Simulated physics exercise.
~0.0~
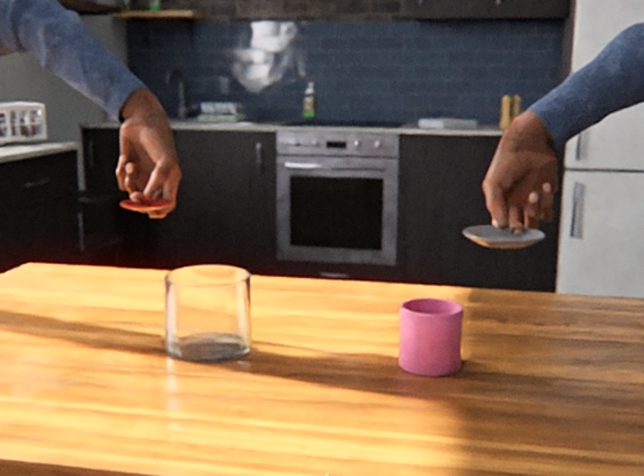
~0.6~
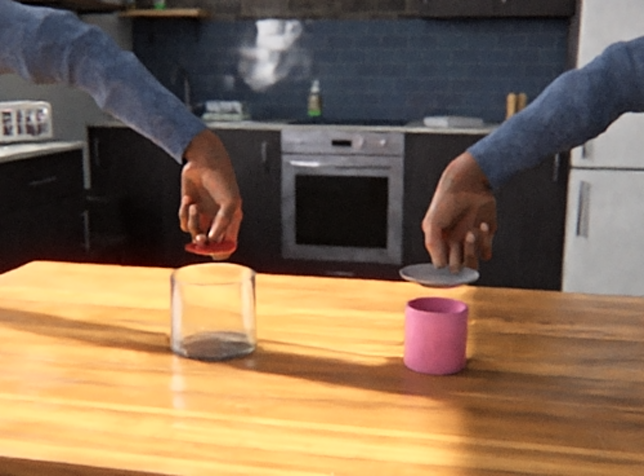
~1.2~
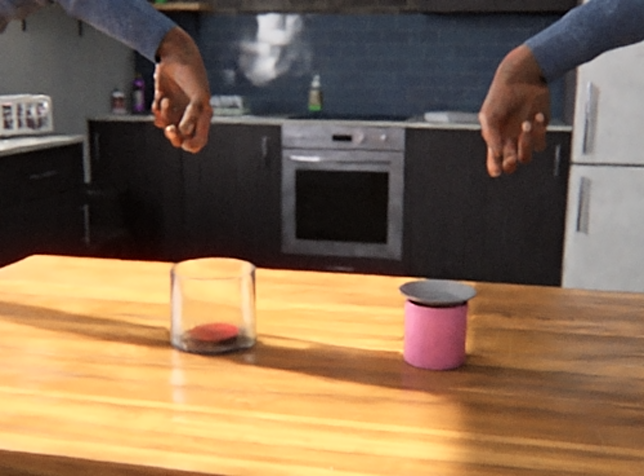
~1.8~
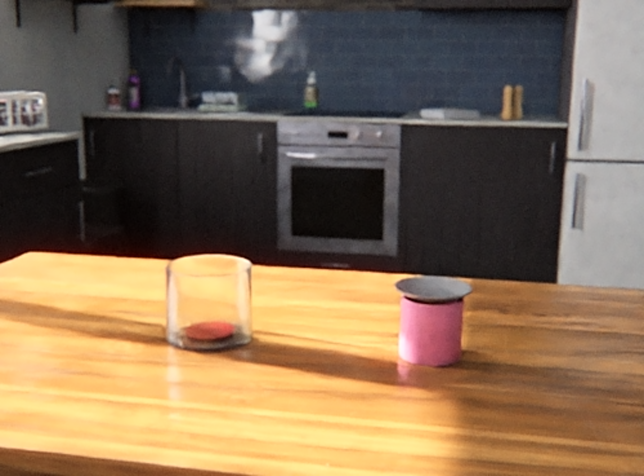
The clip shows two hands lowering a small red disc over a clear glass and a grey plate over a pink cup on a wooden table, then letting go and withdrawing, leaving the red disc at the bottom of the glass and the grey plate resting on the cup's rim.
